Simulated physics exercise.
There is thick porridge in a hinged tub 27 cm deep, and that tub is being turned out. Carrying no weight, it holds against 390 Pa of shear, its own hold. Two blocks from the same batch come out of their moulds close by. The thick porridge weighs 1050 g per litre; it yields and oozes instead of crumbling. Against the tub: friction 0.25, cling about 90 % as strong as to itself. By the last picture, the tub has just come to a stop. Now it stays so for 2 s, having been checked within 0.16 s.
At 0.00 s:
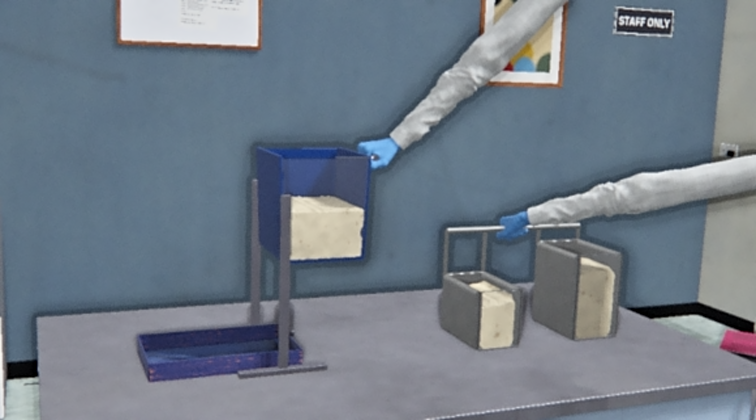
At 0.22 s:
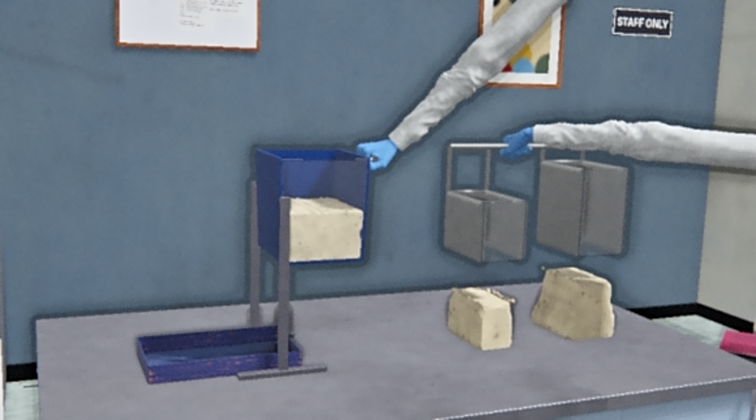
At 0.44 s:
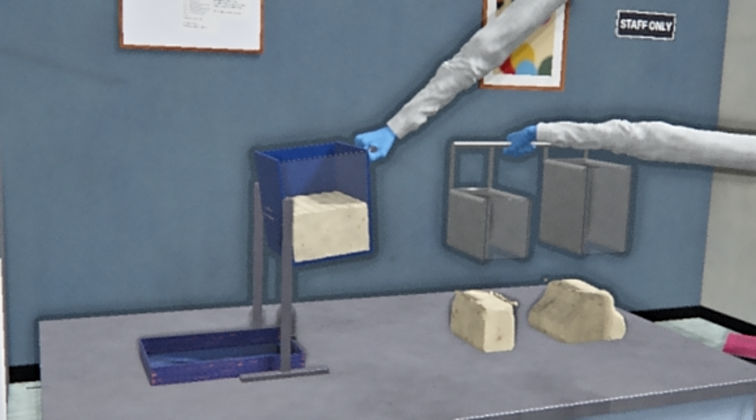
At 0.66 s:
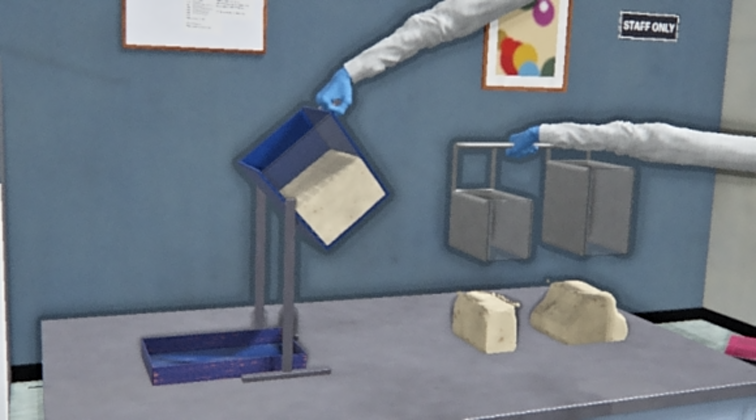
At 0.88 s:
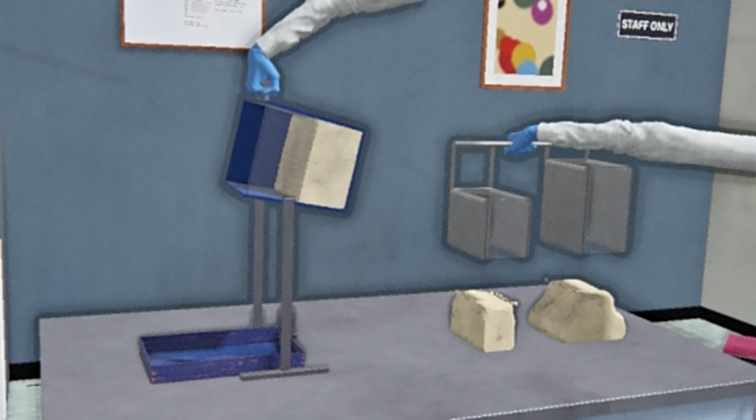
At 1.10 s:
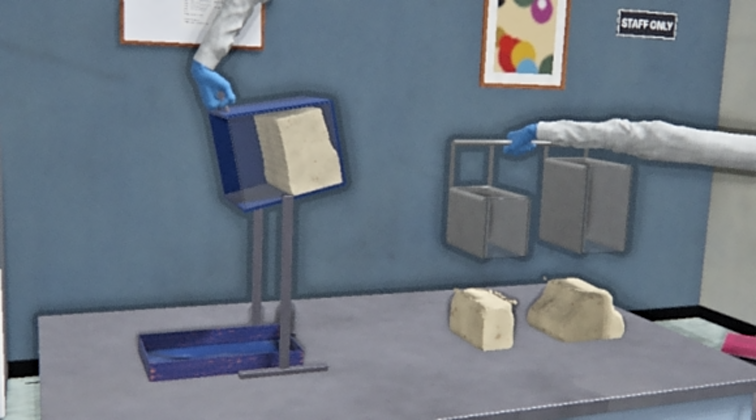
Gloved hands lift grey moulds off two pale blocks, then tilt a blue tub leftward.
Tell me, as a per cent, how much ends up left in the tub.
Close to 65 % is left.
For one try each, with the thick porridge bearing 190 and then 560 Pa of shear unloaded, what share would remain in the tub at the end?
First try roughly 45 per cent, second try roughly 100 per cent.
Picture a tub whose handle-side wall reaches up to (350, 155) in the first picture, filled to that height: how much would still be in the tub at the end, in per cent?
About 100 per cent.
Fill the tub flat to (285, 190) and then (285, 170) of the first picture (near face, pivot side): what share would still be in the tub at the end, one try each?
Roughly 45 per cent, then roughly 35 per cent.
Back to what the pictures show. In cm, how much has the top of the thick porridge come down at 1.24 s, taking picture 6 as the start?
Around 6 cm below its level in the last picture.
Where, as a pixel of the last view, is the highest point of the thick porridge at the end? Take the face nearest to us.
It ends up highest close to (312, 162).
After 1.24 s, the tub is at 102 degrees and holds 100 %.
After 1.41 s, the tub is at 102 degrees and holds 86 %.
After 1.58 s, the tub is at 102 degrees and holds 68 %.
After 1.75 s, the tub is at 102 degrees and holds 65 %.
After 3.10 s, the tub is at 102 degrees and holds 65 %.
